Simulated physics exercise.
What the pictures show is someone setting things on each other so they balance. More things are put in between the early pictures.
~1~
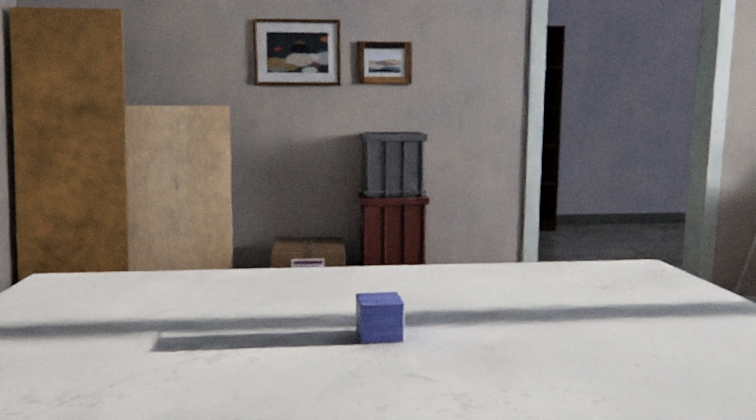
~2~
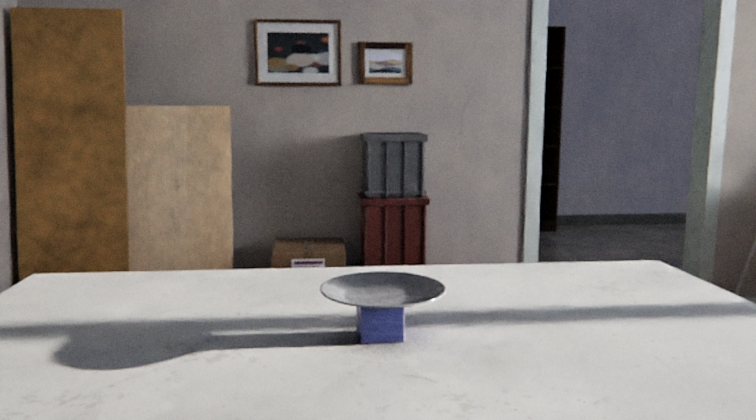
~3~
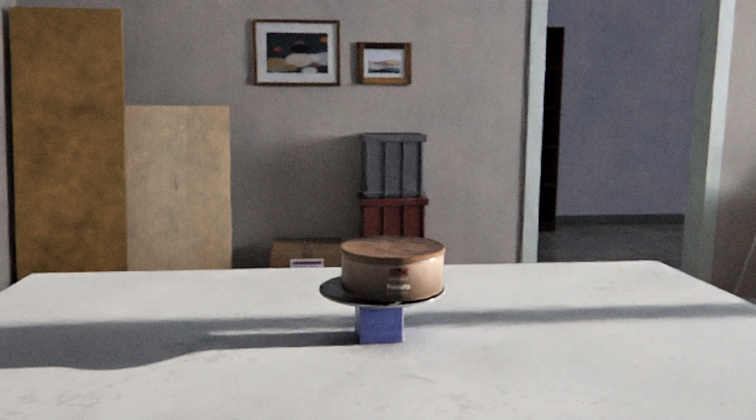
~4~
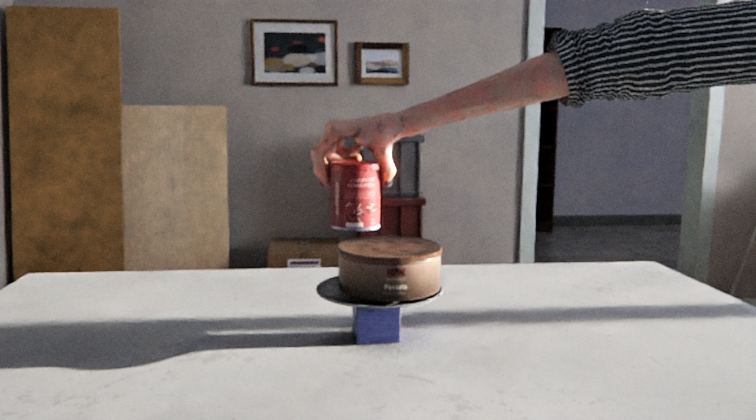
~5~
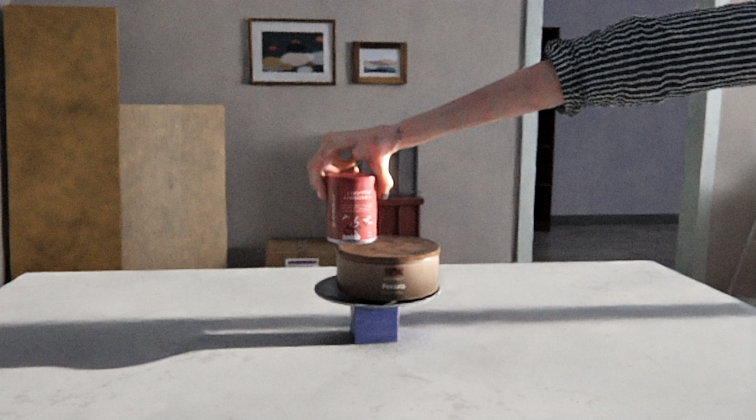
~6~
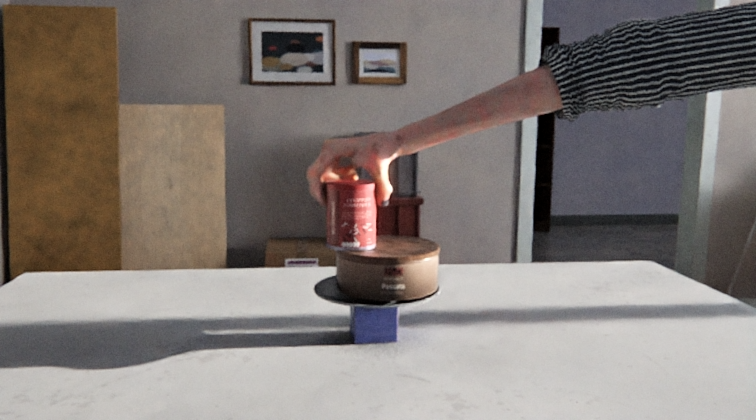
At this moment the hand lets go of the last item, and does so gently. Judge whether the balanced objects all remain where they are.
It stays balanced.
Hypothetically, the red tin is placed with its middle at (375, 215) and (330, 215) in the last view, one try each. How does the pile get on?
So, in case one it stays steady, and in case two it falls over.
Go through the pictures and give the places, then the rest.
In the first picture, the last thing is not in view yet.
In the second picture, the last thing is not in view yet; blue block (380, 318).
In the third picture, the last thing is not in view yet.
In the fourth picture, on its way; red tin (355, 194); brown tub (390, 267).
In the fifth picture, on its way; red tin (352, 207); blue block (374, 317).
In the sixth picture, in place under the hand; red tin (351, 214).
Then, 0.60 s after the last picture, nothing has stirred.
Then, 1.50 s after the last picture, red tin resting near (351, 215).
At rest, all 4 in place. Seen from the same camera at the end, red tin near (350, 215). The pile keeps its balance.
